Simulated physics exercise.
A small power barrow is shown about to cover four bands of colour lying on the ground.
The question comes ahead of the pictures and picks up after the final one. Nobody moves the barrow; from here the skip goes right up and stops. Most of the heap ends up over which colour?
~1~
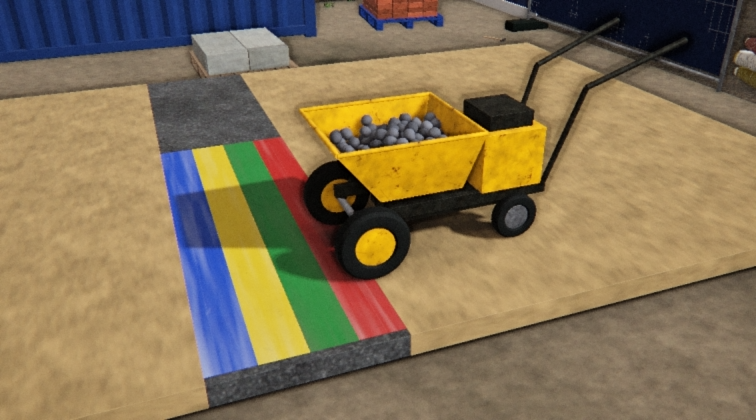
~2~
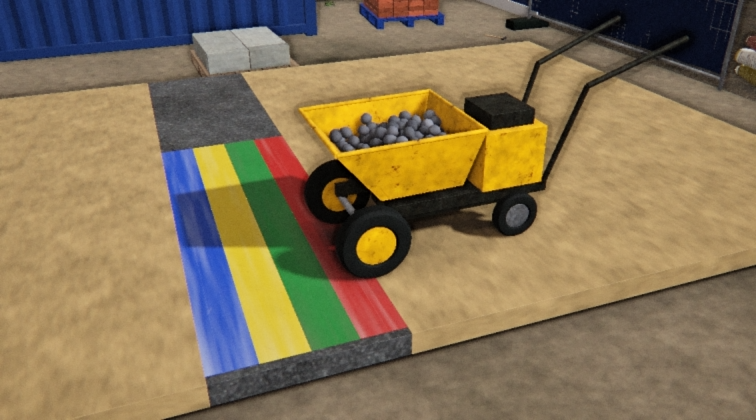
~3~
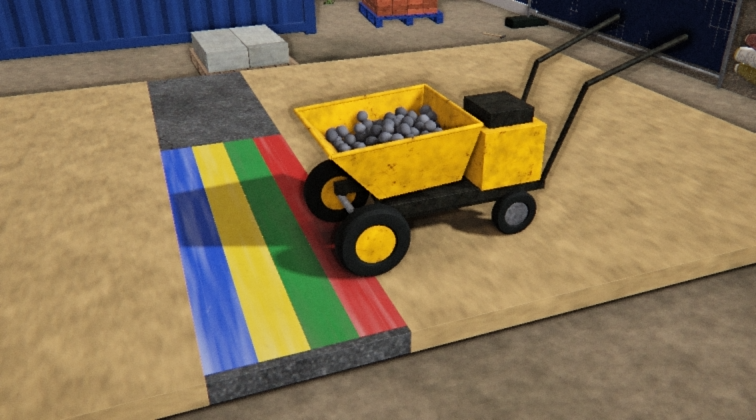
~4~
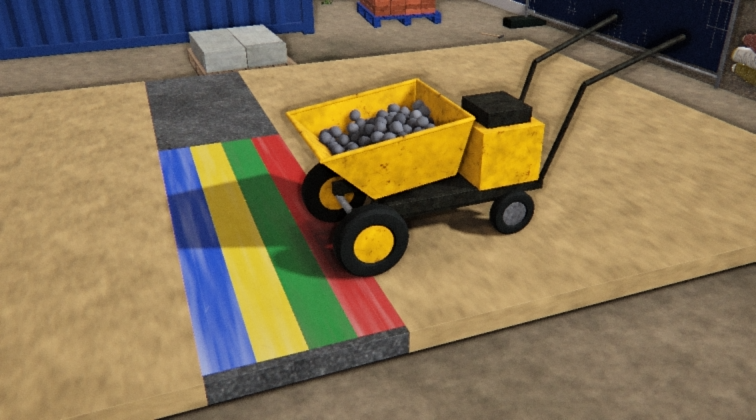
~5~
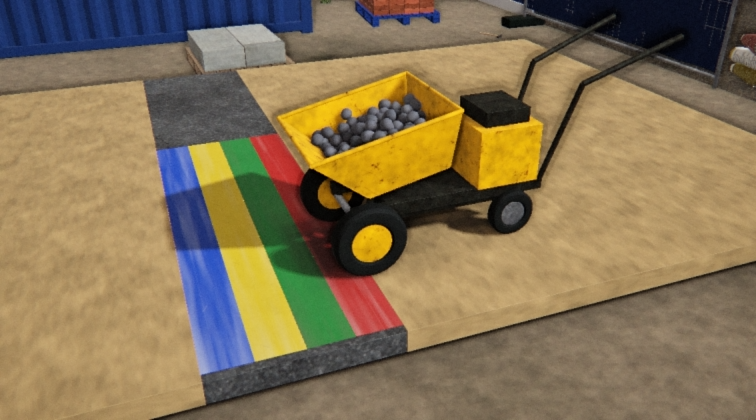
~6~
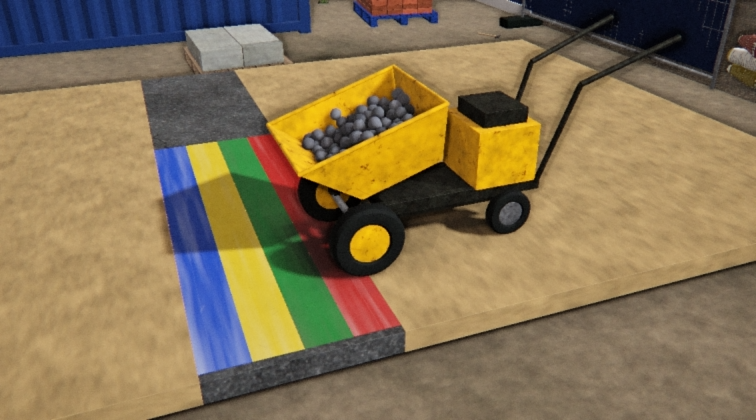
It ends up mostly over blue.
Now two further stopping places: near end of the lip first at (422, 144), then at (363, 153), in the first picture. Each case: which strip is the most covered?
One by one: The green strip and the strip in yellow.
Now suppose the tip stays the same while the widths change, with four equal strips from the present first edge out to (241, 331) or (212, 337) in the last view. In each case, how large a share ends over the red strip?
Shares: About 0 per cent; about 0 per cent.
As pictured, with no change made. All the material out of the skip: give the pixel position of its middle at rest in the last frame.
Once it all stops, the middle lies near (207, 266).
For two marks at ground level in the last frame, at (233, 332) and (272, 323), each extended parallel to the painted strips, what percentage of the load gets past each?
Roughly 40 and 70 percent.
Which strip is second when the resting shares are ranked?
The answer is the strip in yellow.
Soon, skip tipped steeply; all in the skip.
A while on, skip tipped right over; about two thirds in the skip; a small part over the yellow strip; about a quarter over the blue strip; a stray few off the paint.
Towards the end, skip tipped right over; about a third in the skip; about a quarter over the yellow strip; about a third over the blue strip; a small part off the paint.
Finally, skip tipped right over; about a quarter in the skip; none over the red strip; none over the green strip; about a quarter over the yellow strip; about a third over the blue strip; a small part off the paint.
